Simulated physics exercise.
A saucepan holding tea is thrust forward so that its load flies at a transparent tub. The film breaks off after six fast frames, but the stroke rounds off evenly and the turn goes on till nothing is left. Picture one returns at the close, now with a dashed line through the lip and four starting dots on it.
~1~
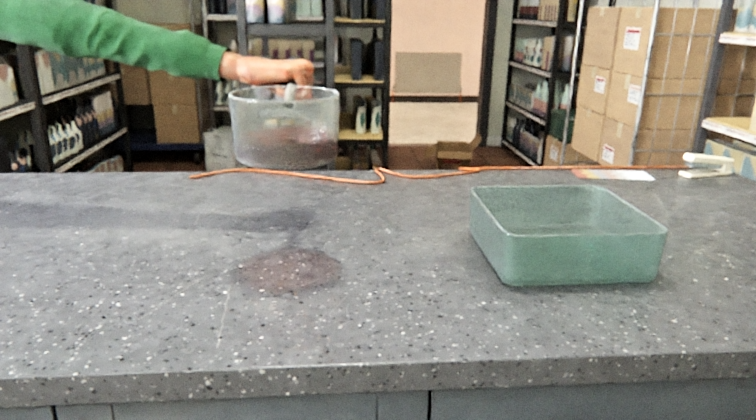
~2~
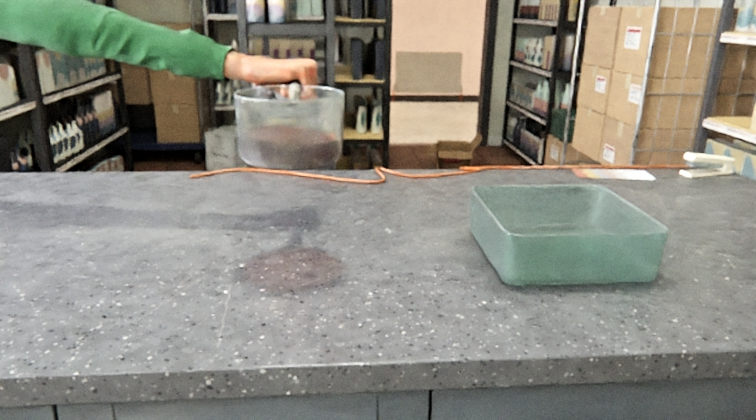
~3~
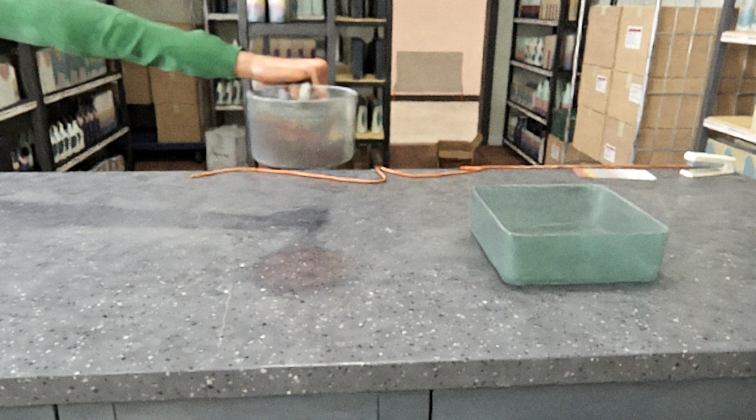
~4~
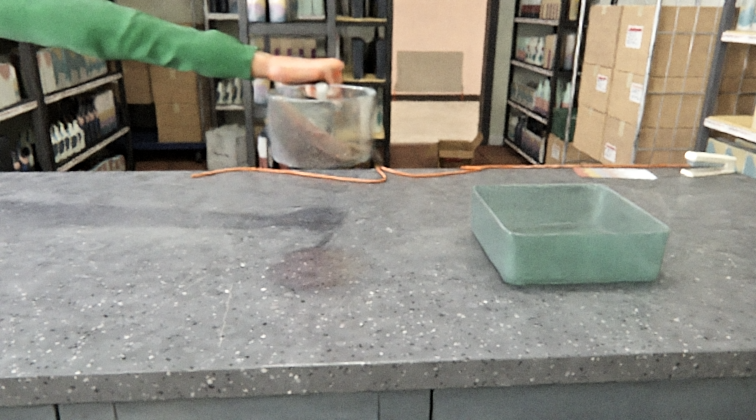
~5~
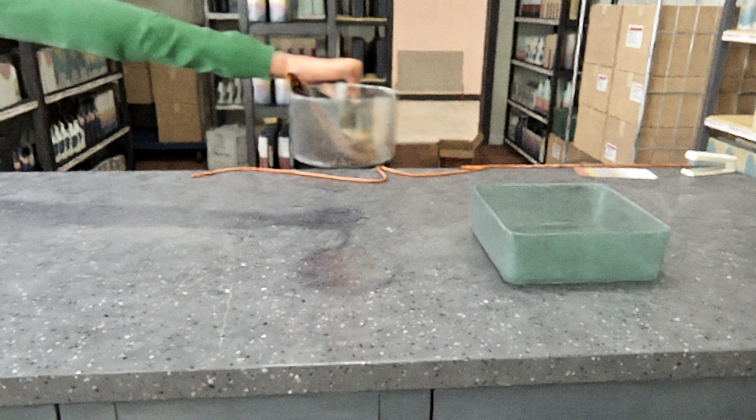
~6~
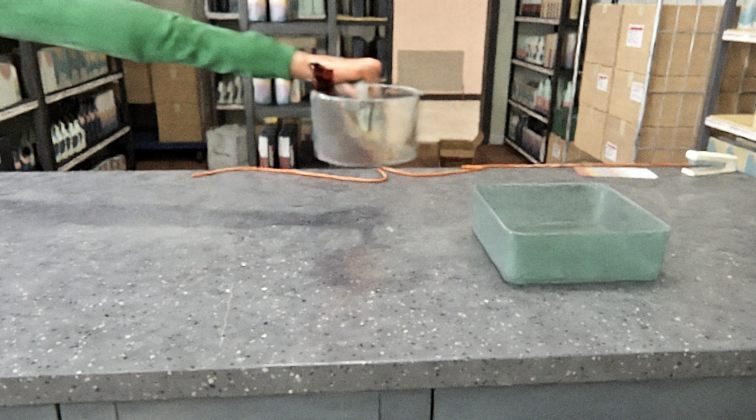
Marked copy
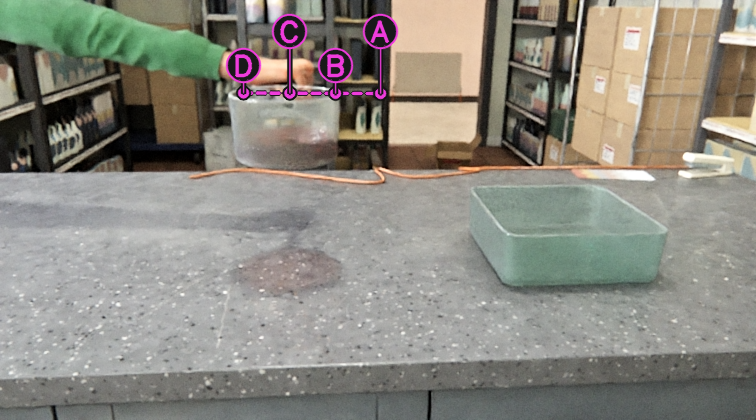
At a speckled grey counter in a storeroom, a green-sleeved arm holds a clear, round container above the surface and moves it rightward, as brown liquid rises over its left rim near the hand; a greenish tub stays still.
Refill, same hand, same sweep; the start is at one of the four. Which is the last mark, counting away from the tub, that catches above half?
Place A just does it.
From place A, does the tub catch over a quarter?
Yes, it does.
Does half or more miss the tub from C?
Yes, that goes wrong.
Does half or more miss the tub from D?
Yes, it does.
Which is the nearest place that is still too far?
Here it is place B.
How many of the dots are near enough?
One of the four.
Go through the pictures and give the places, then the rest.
In the first picture, upright, lip at (337, 93); tub from (499, 283) to (653, 279); nothing has left yet.
In the second picture, upright, lip at (342, 92); nothing has left yet.
In the third picture, upright, lip at (354, 92); nothing has left yet.
In the fourth picture, upright, lip at (373, 92); nothing has left yet.
In the fifth picture, upright, lip at (395, 92); tea is over the rim, down to (296, 91).
In the sixth picture, upright, lip at (418, 91); tea is over the rim, down to (325, 91).
On the marked copy, A at (380, 93); B at (335, 93); C at (289, 93); D at (243, 93).
With A, about 73 % lands in the tub, 9 % falls short and 18 % goes beside or beyond.
With B, about 12 % lands in the tub, 70 % falls short and 17 % goes beside or beyond.
With C, about 7 % lands in the tub, 82 % falls short and 10 % goes beside or beyond.
With D, about 8 % lands in the tub, 86 % falls short and 6 % goes beside or beyond.
